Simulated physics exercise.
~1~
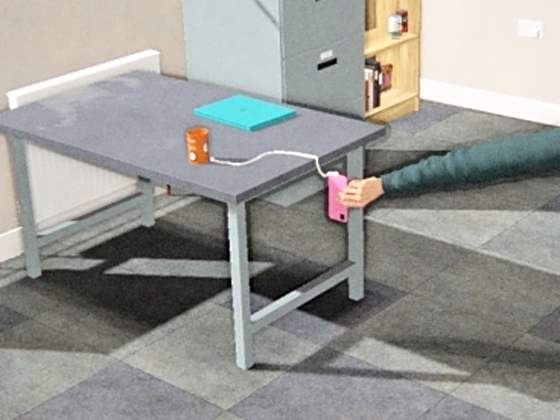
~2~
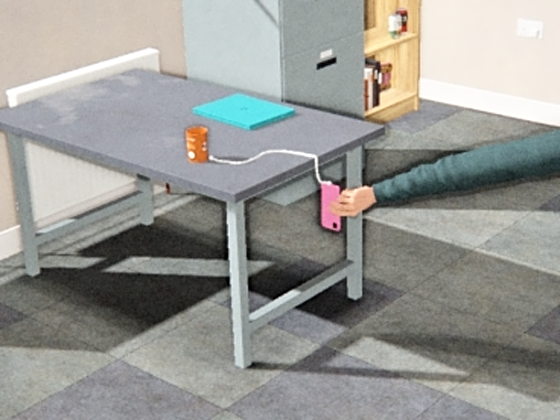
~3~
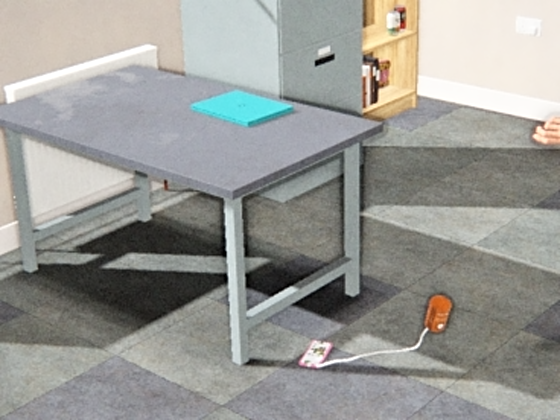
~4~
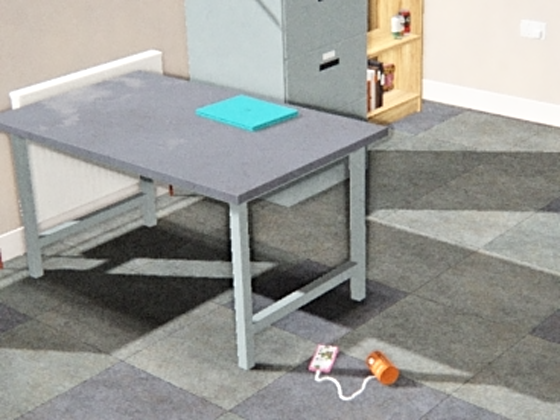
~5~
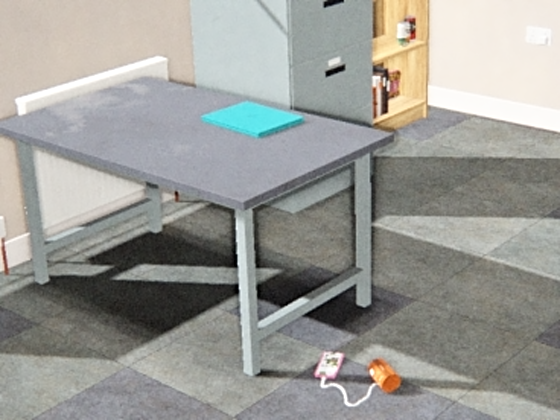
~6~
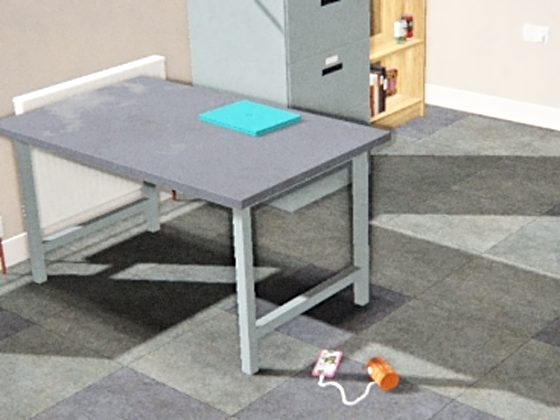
A pink phone, tied by a white string to an orange cup, is held by a hand in a dark green sleeve beside the right end of a grey desk, in a room with grey floor tiles seen from slightly above. The cup stands near the desk's front edge, with a turquoise laptop behind it and a bookcase beyond. The hand lowers the phone slightly, then lets go and draws back to the right. The phone drops to the floor and the string drags the cup off the desk. The cup tips onto its side and rests by the phone, while the laptop stays put.
